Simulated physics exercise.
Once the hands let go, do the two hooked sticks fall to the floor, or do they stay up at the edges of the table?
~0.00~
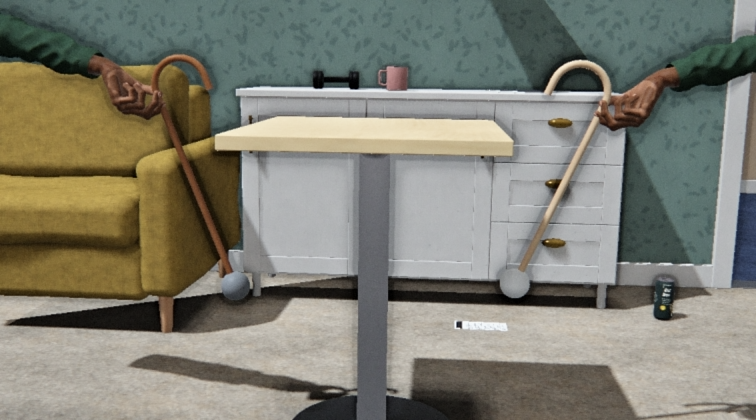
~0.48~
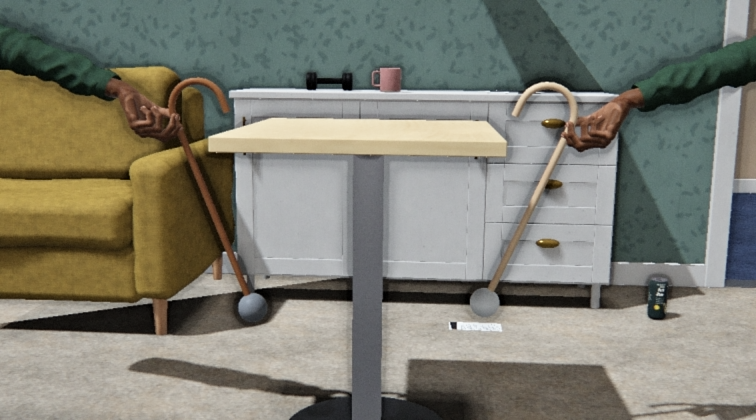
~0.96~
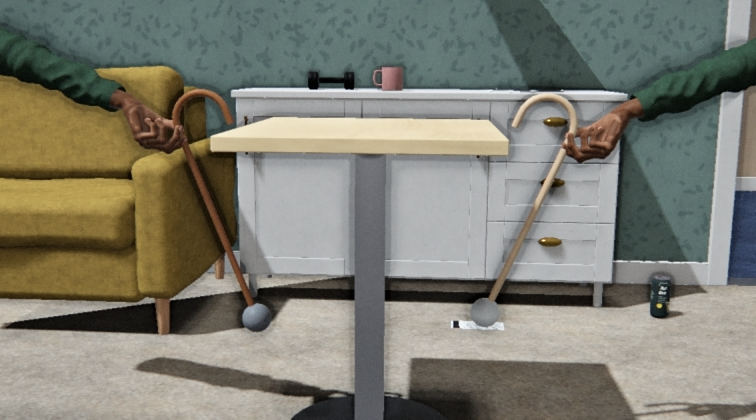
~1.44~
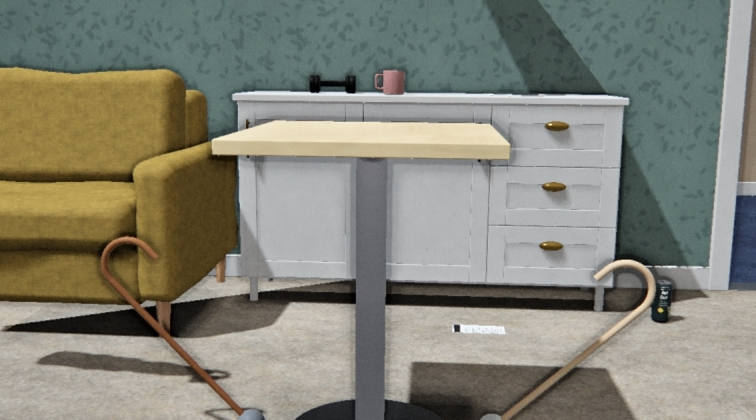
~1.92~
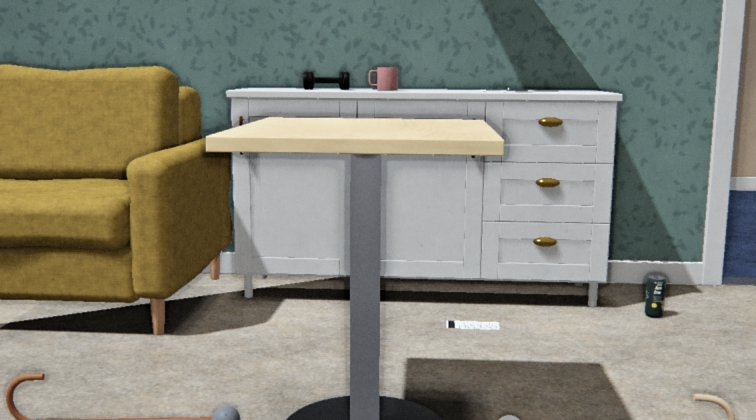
Both hooked sticks fall to the floor, the one on the left as well as the one on the right, and neither stays at the table's edge.
